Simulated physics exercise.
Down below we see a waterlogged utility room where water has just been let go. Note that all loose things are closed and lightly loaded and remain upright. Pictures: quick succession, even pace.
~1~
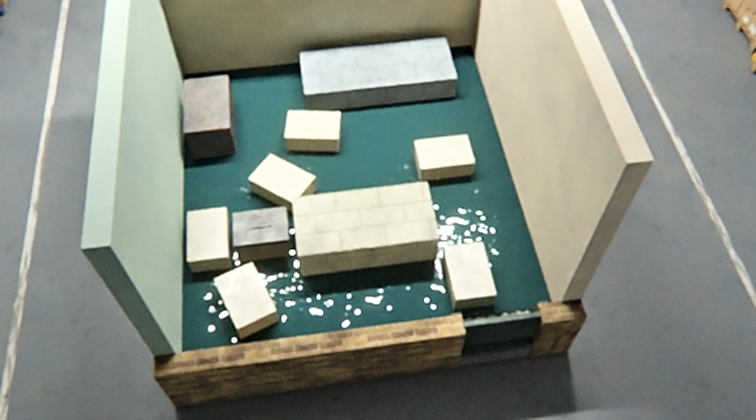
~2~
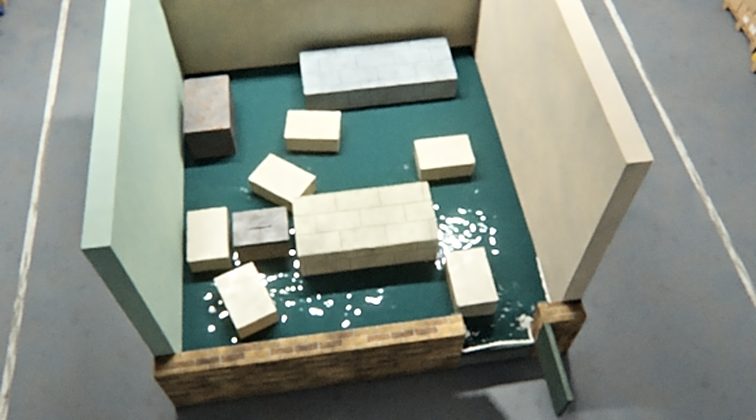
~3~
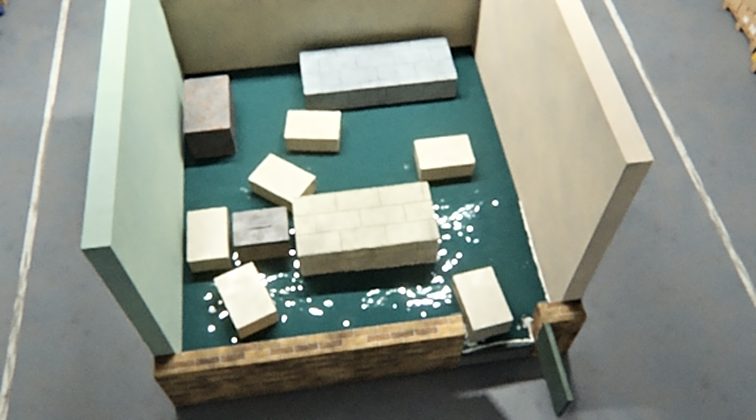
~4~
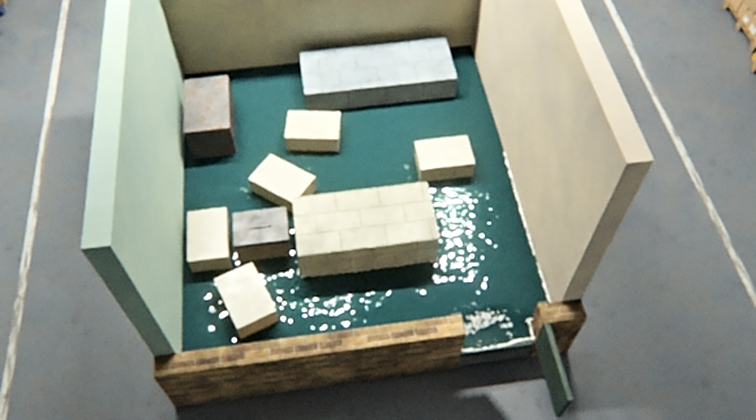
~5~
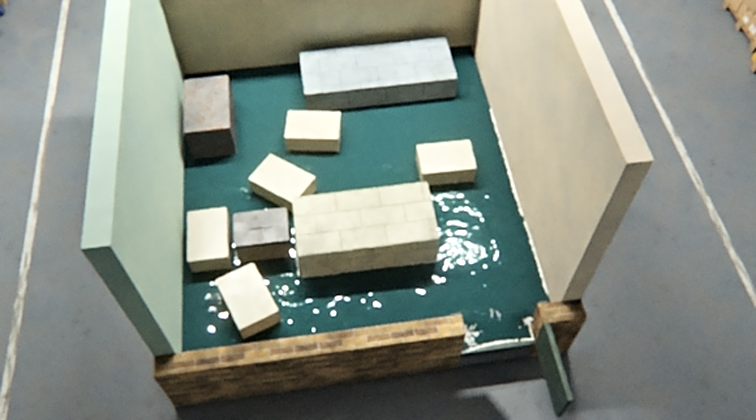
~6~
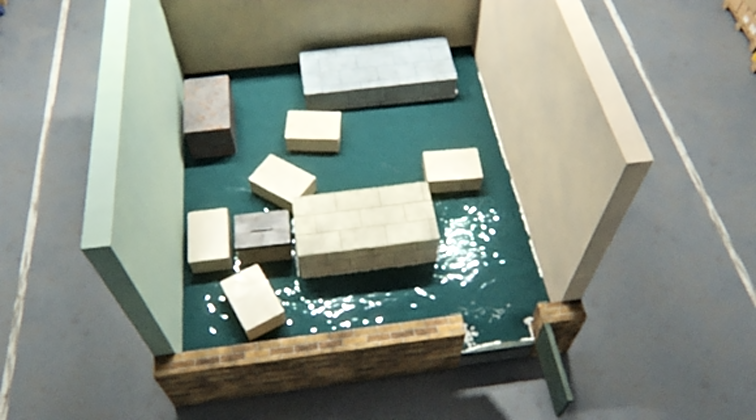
A dark green gate swings outward at the lower right of a walled, flooded room scattered with blocks, and the nearest pale block drifts to the opening and disappears from view. Glinting ripples spread across the water, then another pale block on the right drifts slightly toward the opening.
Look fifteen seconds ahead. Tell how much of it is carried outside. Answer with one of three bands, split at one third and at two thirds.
One third to two thirds.
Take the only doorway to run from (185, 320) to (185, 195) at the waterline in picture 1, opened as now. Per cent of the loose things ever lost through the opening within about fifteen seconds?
Estimate: Near 90 %.
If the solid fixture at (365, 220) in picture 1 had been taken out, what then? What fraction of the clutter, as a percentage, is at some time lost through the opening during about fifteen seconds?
30 per cent.
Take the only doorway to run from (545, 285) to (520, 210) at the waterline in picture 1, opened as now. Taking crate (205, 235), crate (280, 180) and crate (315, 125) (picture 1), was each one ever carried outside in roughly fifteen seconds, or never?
As listed: Still in, inside, inside.
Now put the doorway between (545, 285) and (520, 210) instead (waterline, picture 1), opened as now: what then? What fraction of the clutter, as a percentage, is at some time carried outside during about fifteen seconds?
Roughly 40 %.
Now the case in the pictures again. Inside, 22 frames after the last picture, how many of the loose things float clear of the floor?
The answer is 4.
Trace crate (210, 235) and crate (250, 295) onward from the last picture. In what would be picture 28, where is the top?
Look for them around (225, 309) and (490, 327).
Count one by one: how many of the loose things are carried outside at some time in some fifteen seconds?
The count is 3.
A moment on, 1 of 7 are out; 6 afloat.
Next, 2 of 7 are out; 5 afloat.
Later, 2 of 7 are out; 4 afloat.
In the end, 3 of 7 are out; 4 afloat.
